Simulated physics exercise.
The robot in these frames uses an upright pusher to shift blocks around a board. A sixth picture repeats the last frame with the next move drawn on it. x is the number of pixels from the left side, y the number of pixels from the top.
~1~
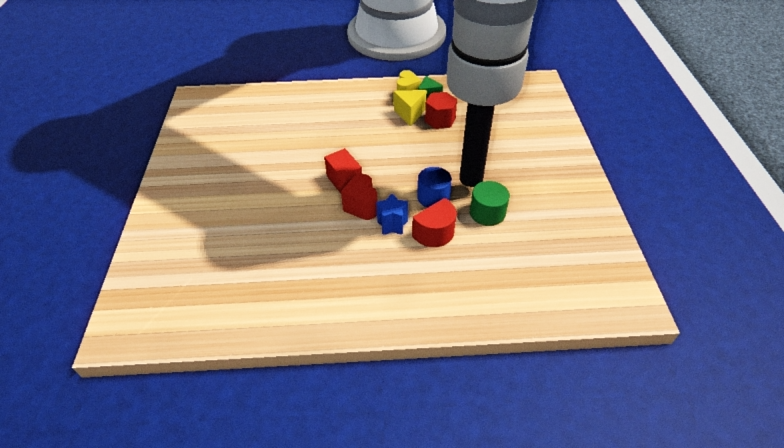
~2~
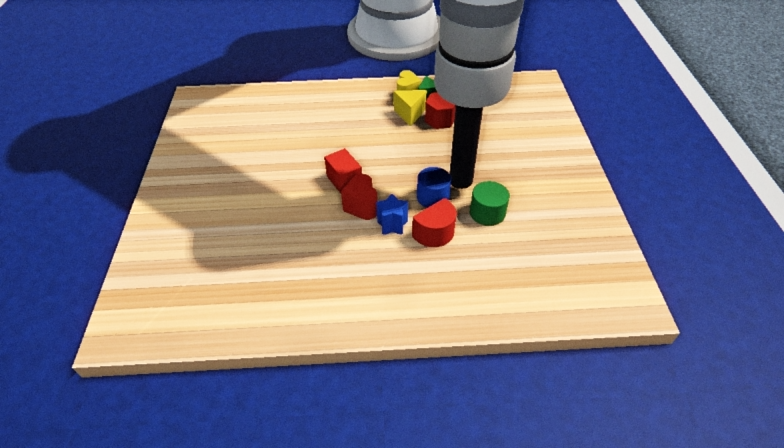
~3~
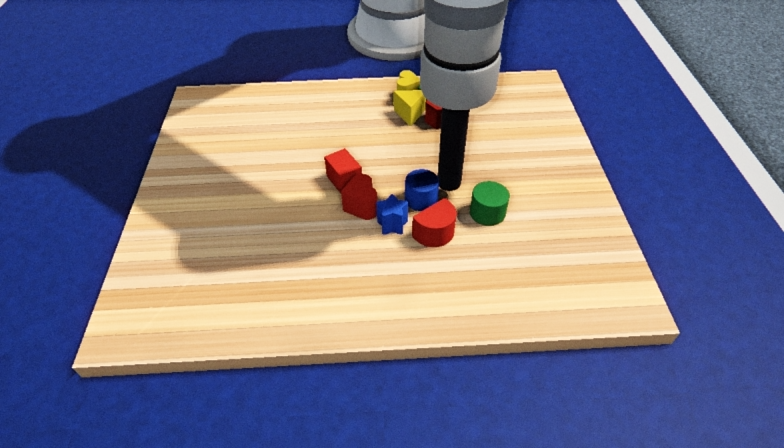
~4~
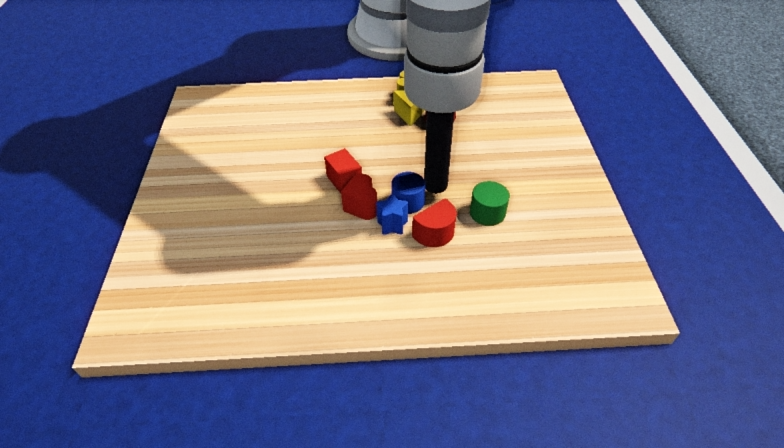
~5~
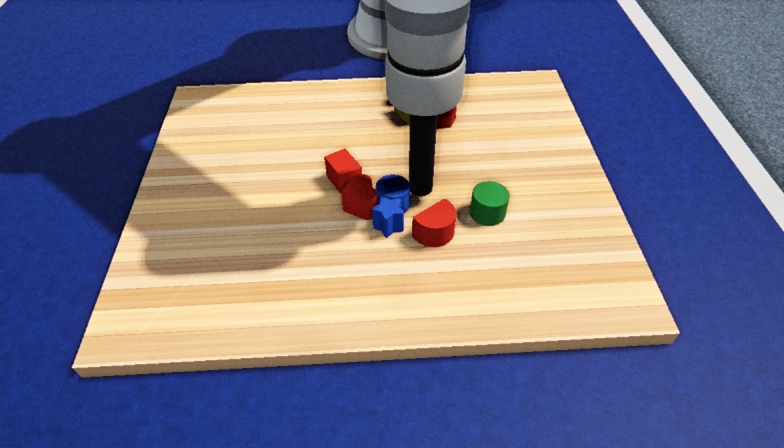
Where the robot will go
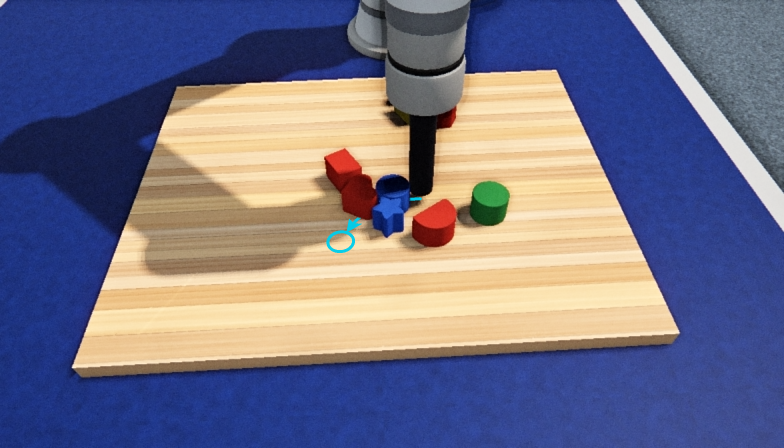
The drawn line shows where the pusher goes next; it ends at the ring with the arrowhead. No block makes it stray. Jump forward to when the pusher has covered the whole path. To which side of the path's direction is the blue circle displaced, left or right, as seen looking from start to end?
Right side.
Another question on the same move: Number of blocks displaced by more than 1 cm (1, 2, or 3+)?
Two blocks shift.
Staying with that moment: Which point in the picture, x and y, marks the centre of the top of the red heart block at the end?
Top centre: (292, 196).
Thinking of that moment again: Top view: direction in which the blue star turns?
Rotates counter-clockwise.
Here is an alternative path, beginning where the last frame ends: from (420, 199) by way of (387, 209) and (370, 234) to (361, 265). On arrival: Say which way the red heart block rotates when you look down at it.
Looking down, my answer is that the red heart block rotates clockwise.
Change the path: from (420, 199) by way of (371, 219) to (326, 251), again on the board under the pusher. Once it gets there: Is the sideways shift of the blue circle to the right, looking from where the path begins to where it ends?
Yes, it checks out.
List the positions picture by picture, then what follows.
In the first picture, pusher's lower end (471, 179); red oblong block (343, 161); red heart block (360, 187); blue star (392, 205); blue circle (435, 177).
In the second picture, pusher (461, 181); blocks still.
In the third picture, pusher (449, 183); blue circle (422, 180).
In the fourth picture, pusher (436, 186); blue circle (408, 182).
In the fifth picture, pusher (421, 188); red oblong block (343, 161); red heart block (360, 187); blue star (389, 206); blue circle (393, 185).
Drawn move, from (420, 199) via (387, 203) and (359, 218), ending at (341, 242).
The first path, step by step. One third of the way, pusher (387, 193); red heart block (328, 193), turned 15° clockwise; blue star (384, 209), turned 30° anticlockwise; blue circle (358, 192).
Two thirds of the way, pusher (358, 208); red heart block (299, 196), turned 35° clockwise; blue star (384, 209), turned 30° anticlockwise; blue circle (327, 203).
At the end, pusher (339, 232); red oblong block still; red heart block (292, 196), turned 55° clockwise; blue star (384, 209), turned 30° anticlockwise; blue circle (309, 215).
